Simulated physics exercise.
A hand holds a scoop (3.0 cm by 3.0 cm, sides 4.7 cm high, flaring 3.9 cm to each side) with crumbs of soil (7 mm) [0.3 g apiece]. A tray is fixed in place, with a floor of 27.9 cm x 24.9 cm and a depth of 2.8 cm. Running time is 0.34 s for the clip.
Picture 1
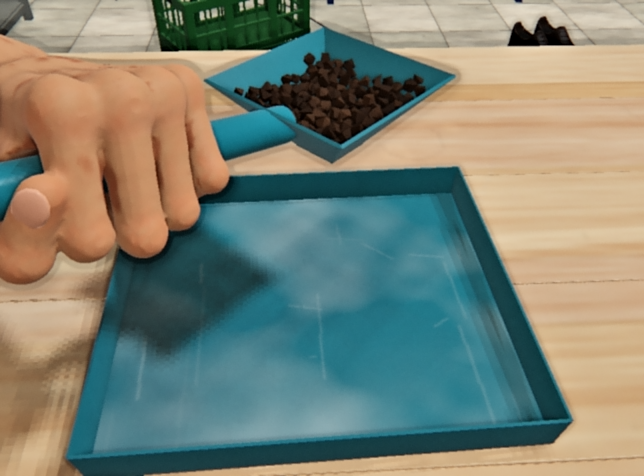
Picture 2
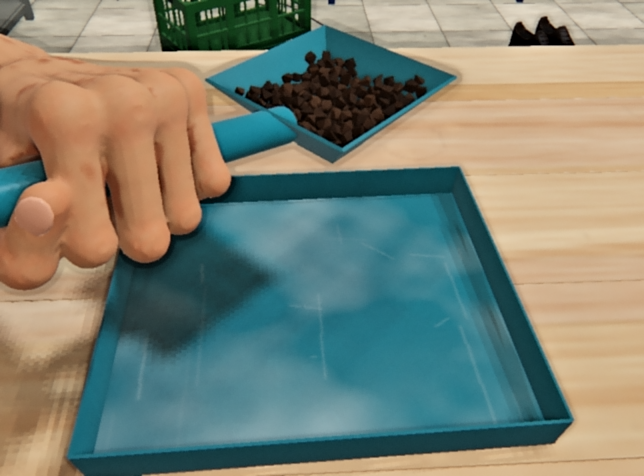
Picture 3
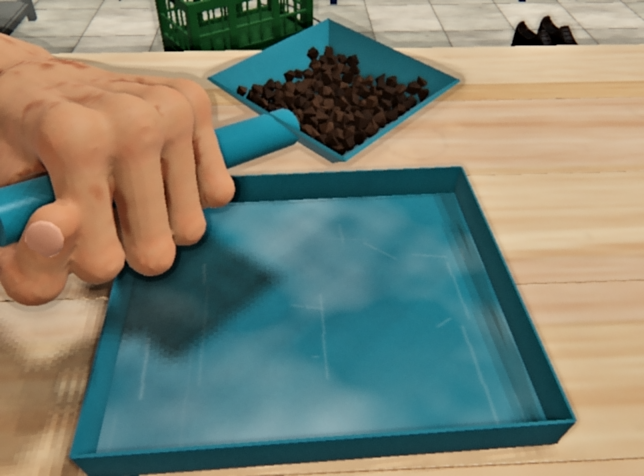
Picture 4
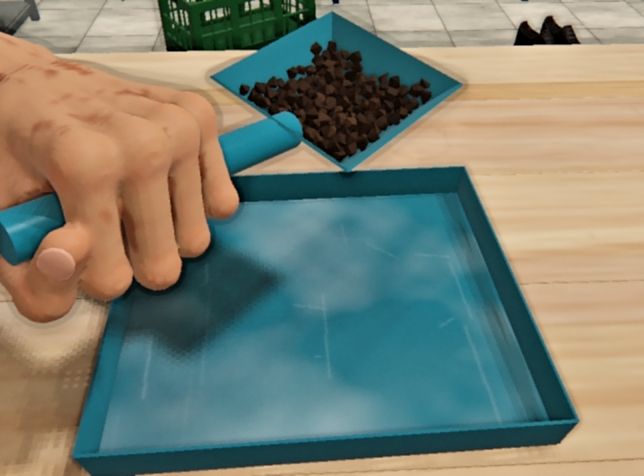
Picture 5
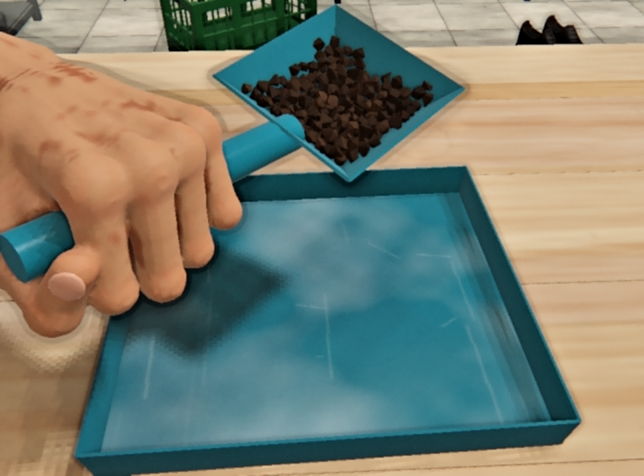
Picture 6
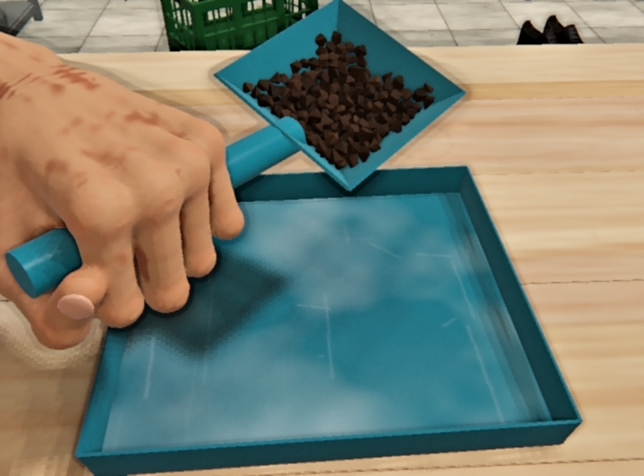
A blue scoop of dark brown crumbs, gripped by a hand on the left, stayed level briefly, then steadily tilted toward the front beside an empty blue tray on a wooden table.
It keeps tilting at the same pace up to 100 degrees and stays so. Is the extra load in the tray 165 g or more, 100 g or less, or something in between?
It is 100 g or less.
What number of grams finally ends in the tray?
Mass reading, approx.: 90 g.
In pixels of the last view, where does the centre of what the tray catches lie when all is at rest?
Roughly at pixel (353, 337).
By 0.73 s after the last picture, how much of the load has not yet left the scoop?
Share remaining: Approx. 95 %.
Then, 0.40 s after the last picture, tilt 49 degrees; 0 g in the tray, scoop holds 100 %.
Then, 0.73 s after the last picture, tilt 72 degrees; 2 g in the tray, scoop holds 95 %.
Then, 1.04 s after the last picture, tilt 94 degrees; 85 g in the tray, scoop holds 0 %.
Then, 1.33 s after the last picture, tilt 100 degrees; 85 g in the tray, scoop holds 0 %.
In the end, 85 g in the tray, scoop holds 0 %.
